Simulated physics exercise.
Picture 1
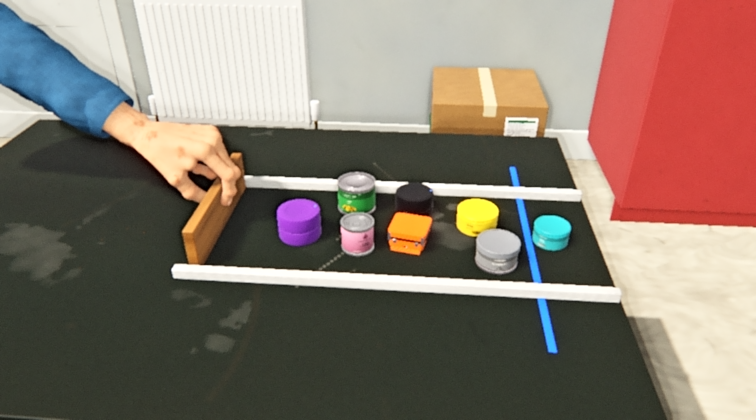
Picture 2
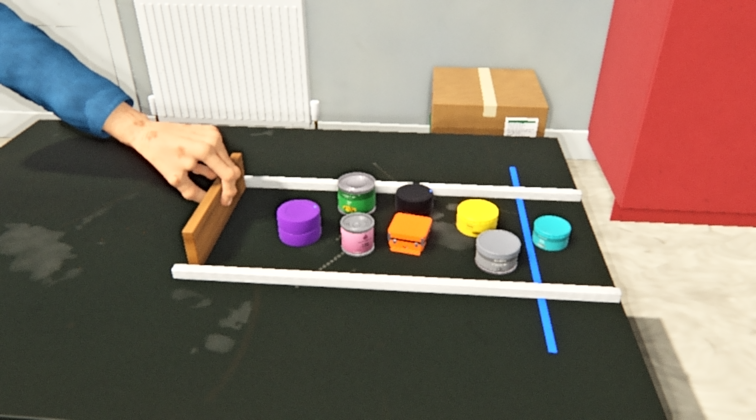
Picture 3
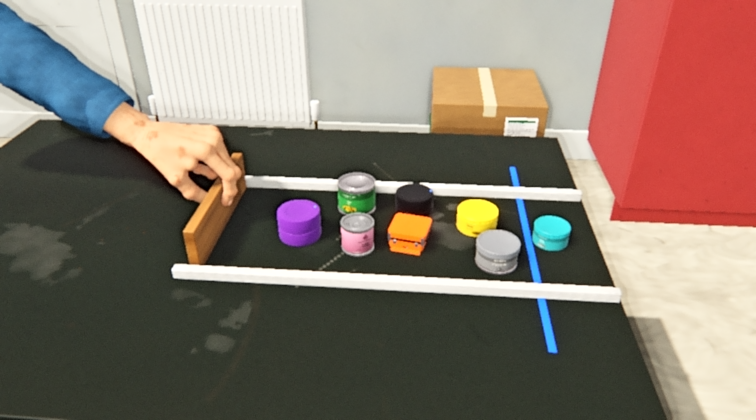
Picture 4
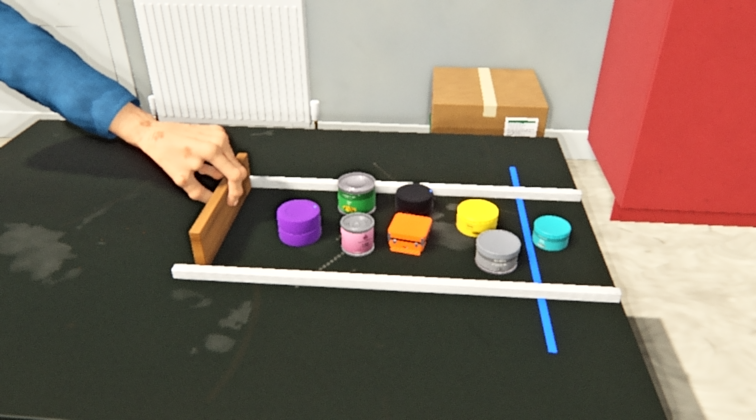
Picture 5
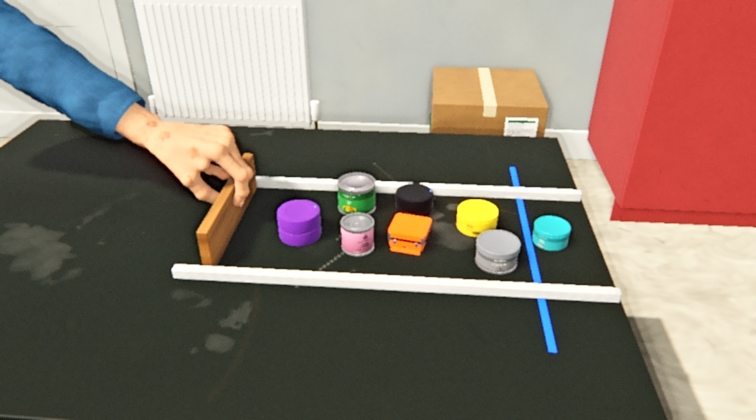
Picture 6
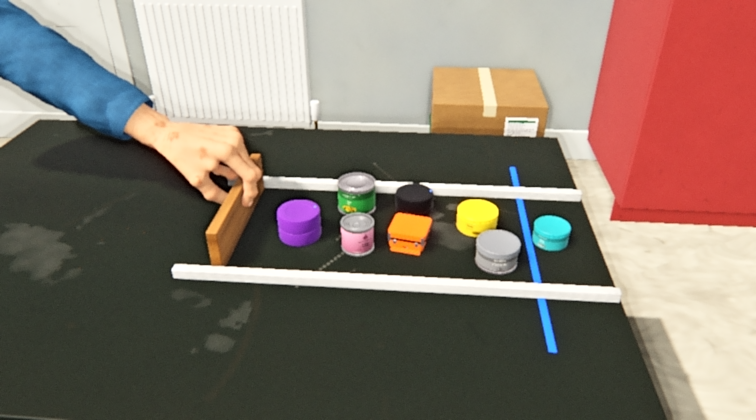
A wooden board, gripped by a hand in a blue sleeve, stayed still at first, then slid slightly right between two white rails towards the colourful tubs and tins, which did not move.
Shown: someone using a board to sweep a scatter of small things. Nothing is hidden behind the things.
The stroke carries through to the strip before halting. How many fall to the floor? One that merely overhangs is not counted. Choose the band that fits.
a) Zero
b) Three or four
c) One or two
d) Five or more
The answer is c.
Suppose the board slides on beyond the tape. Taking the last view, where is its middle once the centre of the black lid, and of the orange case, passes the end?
Middle approx. at (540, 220), then approx. at (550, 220).
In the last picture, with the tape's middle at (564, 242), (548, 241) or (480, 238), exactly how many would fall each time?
5, 4, 0.
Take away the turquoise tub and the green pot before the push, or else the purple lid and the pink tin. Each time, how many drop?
The first count is 0 and the second is 0.
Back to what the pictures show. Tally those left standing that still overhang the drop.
Tally: 4.
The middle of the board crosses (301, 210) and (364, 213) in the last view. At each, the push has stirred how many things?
Counting first: 1, next 5.
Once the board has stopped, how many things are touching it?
That would be 3 of them.
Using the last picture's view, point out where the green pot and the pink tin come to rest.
First (543, 203), then (553, 255).
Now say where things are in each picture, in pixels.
Turquoise tub (551, 233); grey pot (497, 251); yellow tub (477, 218); board (218, 207); tape (528, 240), in the first picture.
Grey pot (497, 252); purple lid (300, 223), in the second picture.
Yellow tub (477, 218); board (219, 207), in the third picture.
Turquoise tub (551, 234); green pot (357, 195), in the fourth picture.
Grey pot (497, 252); pink tin (358, 235), in the fifth picture.
Turquoise tub (551, 234); grey pot (497, 252); yellow tub (477, 218); board (239, 208); tape (528, 240), in the sixth picture.
Early on, none off yet; turquoise tub at rest near (551, 234); grey pot at rest near (497, 252); yellow tub at rest near (477, 218).
Finally, the number that fall off is one or two; lost, turquoise tub.
